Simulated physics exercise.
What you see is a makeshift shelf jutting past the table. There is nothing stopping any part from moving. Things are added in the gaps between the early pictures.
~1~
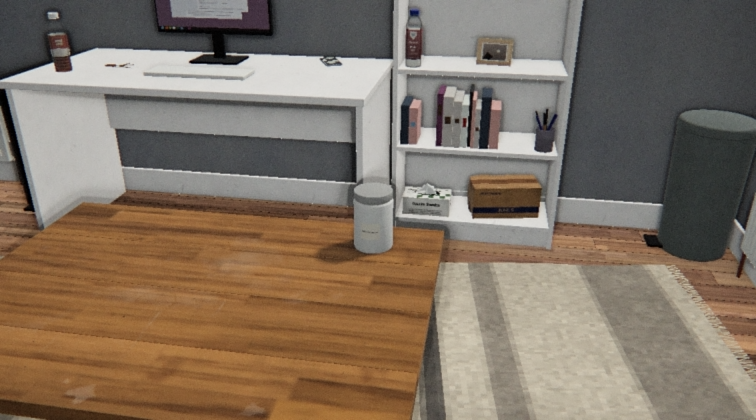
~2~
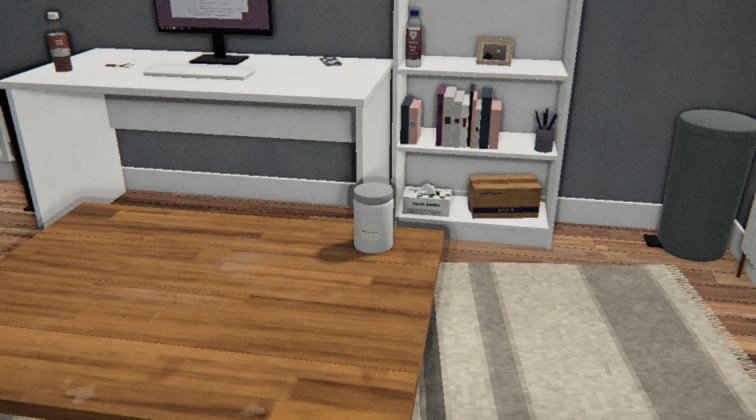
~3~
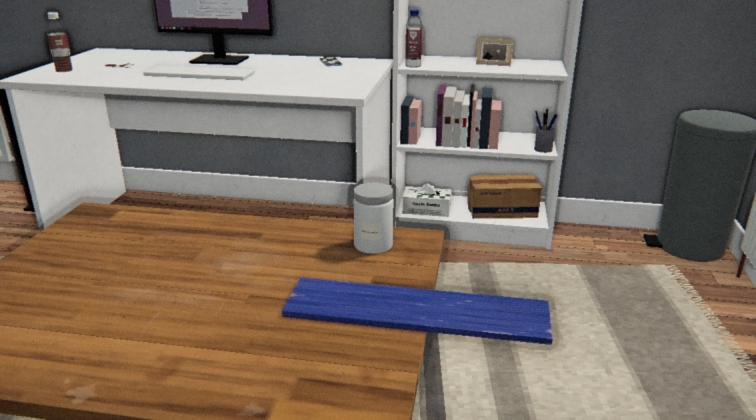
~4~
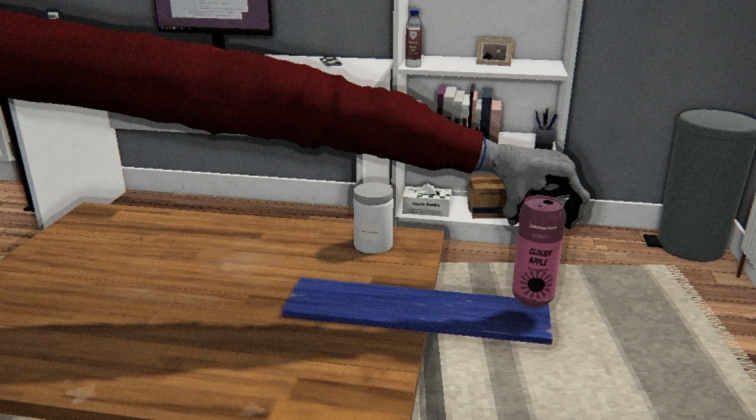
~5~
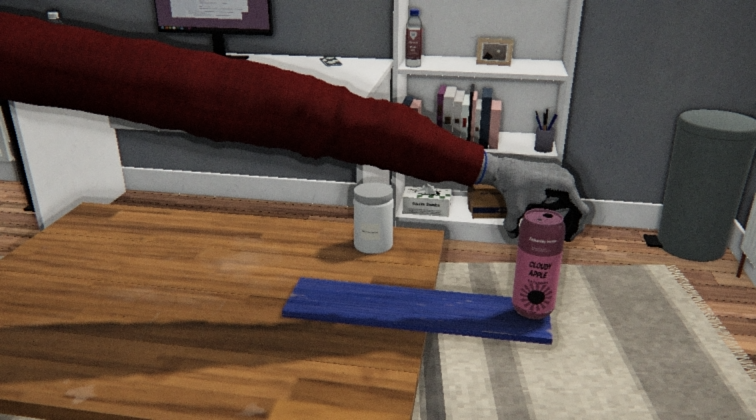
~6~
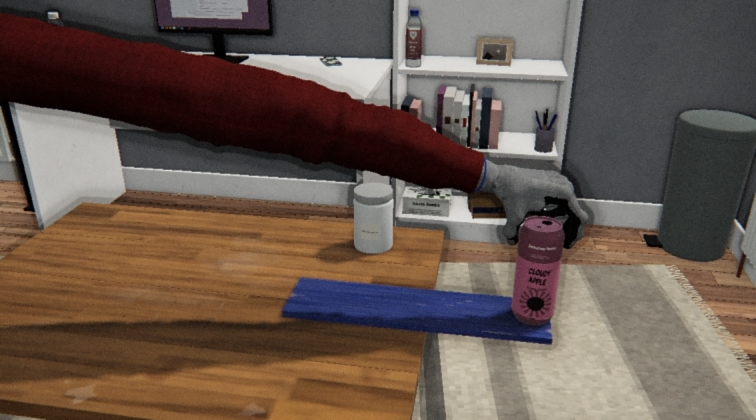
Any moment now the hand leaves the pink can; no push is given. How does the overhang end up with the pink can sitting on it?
The board falls off the edge.
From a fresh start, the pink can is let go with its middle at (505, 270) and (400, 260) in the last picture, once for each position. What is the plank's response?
Topples, then stays put.
Then, 0.50 s after the last picture, pink can now down on the floor or falling; blue plank tipped 59° from how it was.
Then, 0.70 s after the last picture, blue plank now down on the floor or falling.
Then, 0.90 s after the last picture, things are still on the move.
By the end, down on the floor or falling, pink can and blue plank; white jar in place. The plank tips off the edge.
